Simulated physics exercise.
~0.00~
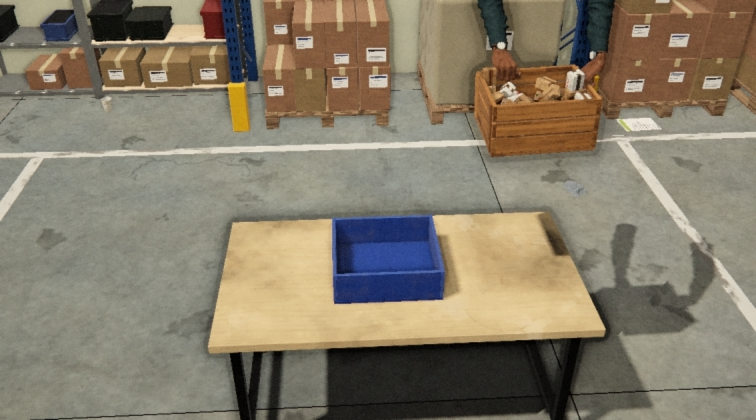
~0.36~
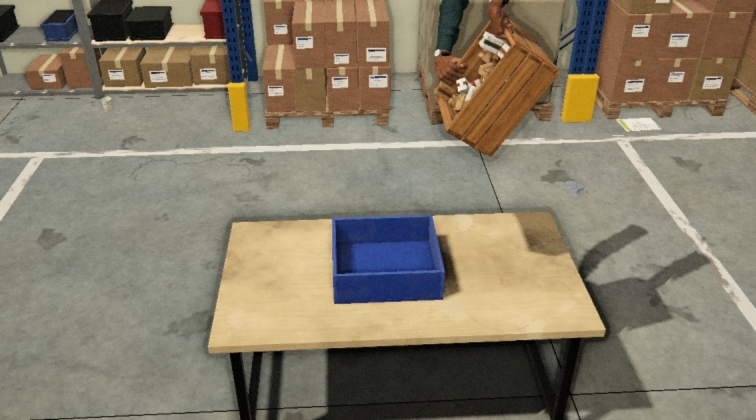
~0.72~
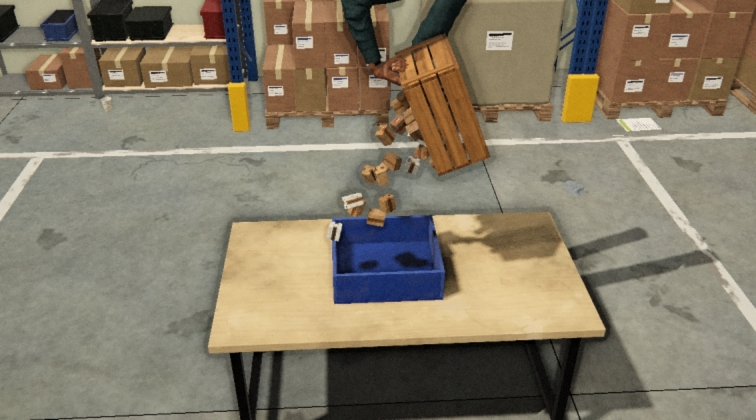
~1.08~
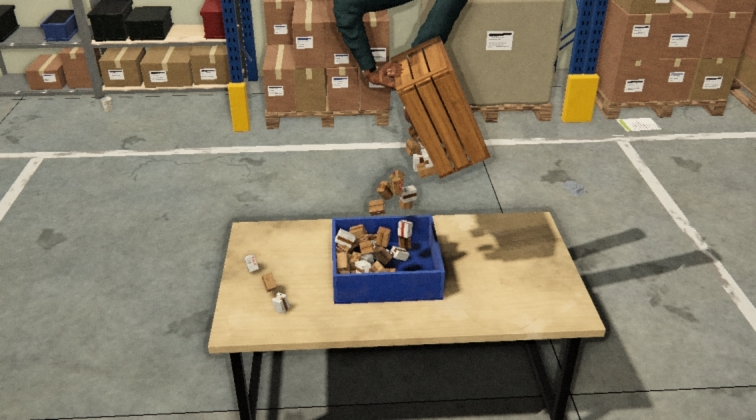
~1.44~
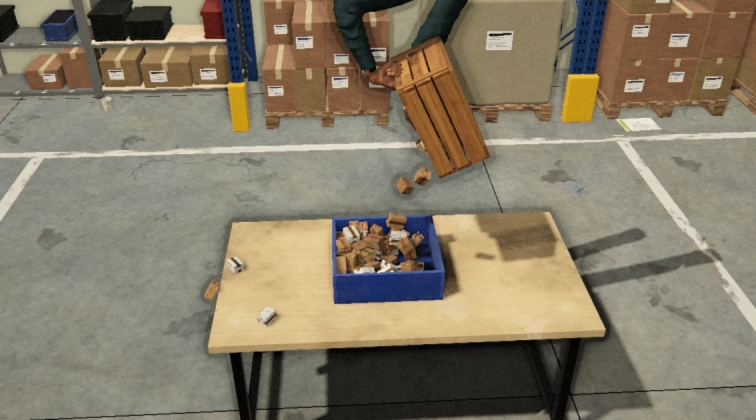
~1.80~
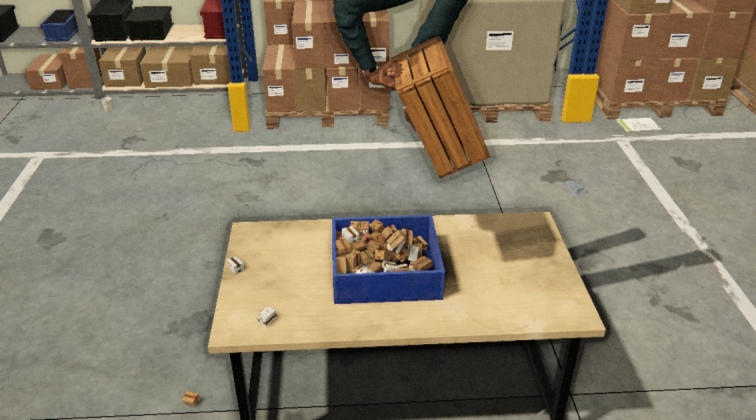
To begin with, a person in dark green sleeves holds a wooden crate full of small parcels beyond a table, where an empty blue tray sits. The person swings the crate to the left and tips it over. Once it leans well past upright, brown and white parcels tumble out toward the tray. Most pile up inside, but a few land on the tabletop to the left, and one brown parcel slides to its edge. At the end, the crate hangs tilted, the tray is heaped full, two parcels rest on the table and the brown one is down near the floor.
